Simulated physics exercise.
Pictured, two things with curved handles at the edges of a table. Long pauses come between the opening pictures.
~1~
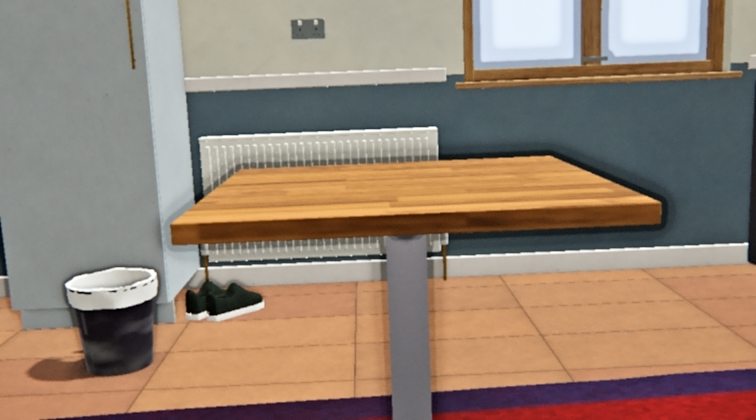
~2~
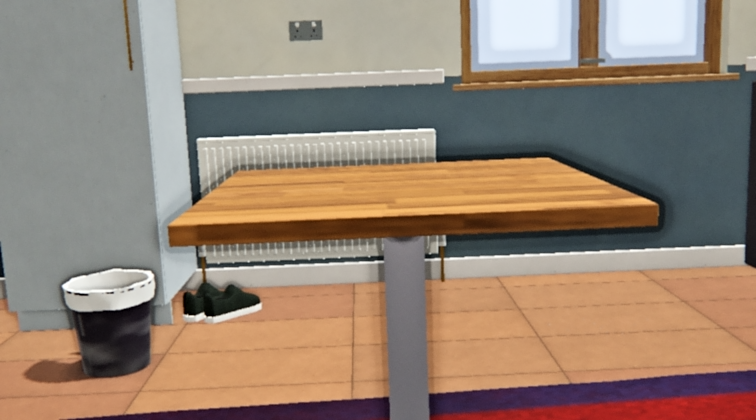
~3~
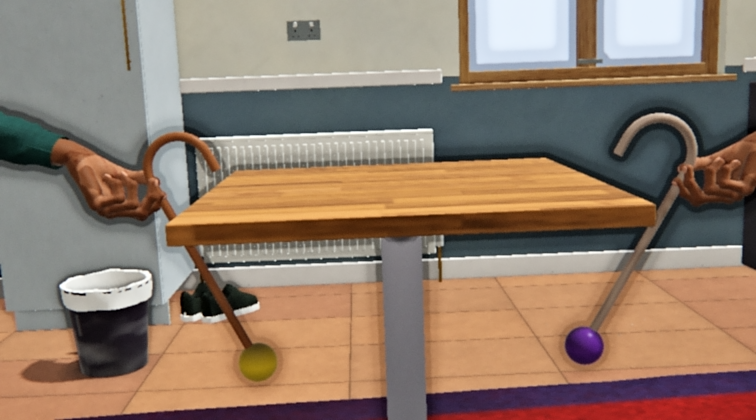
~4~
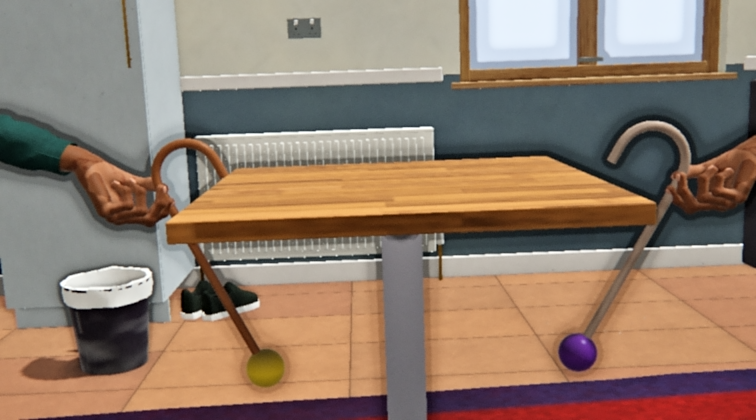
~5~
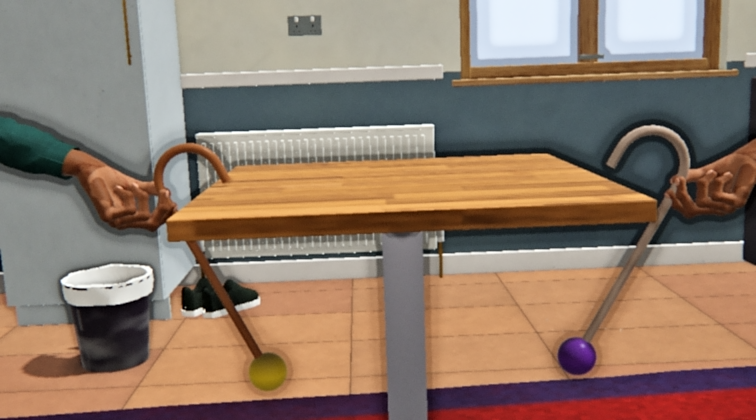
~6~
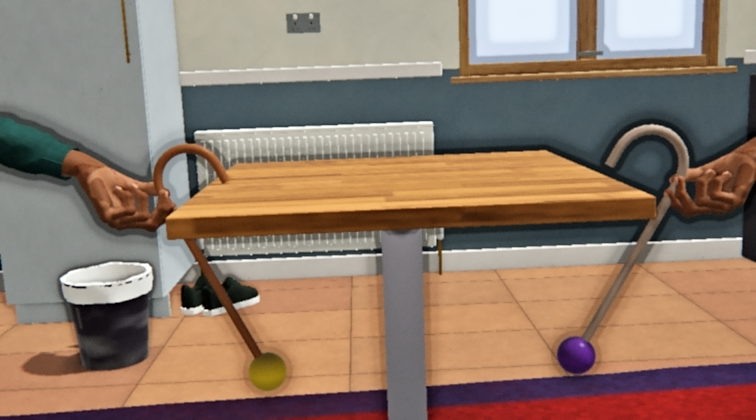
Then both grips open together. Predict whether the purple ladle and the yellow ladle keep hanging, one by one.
Purple ladle - no, it falls. Yellow ladle - yes, it keeps hanging.
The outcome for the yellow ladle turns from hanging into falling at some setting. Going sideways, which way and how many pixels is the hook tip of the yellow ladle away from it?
20 px left, roughly.
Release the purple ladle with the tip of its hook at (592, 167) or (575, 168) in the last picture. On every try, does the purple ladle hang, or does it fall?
Try by try, the purple ladle plunges and then it stays caught.
Then, 0.28 s on from there, purple ladle on its way down near (606, 401); yellow ladle at rest near (231, 267).
Then, 0.42 s on from there, purple ladle on its way down; yellow ladle at rest near (231, 268).
In the end, the purple ladle slips off; the yellow ladle hangs from the table, near (232, 267).
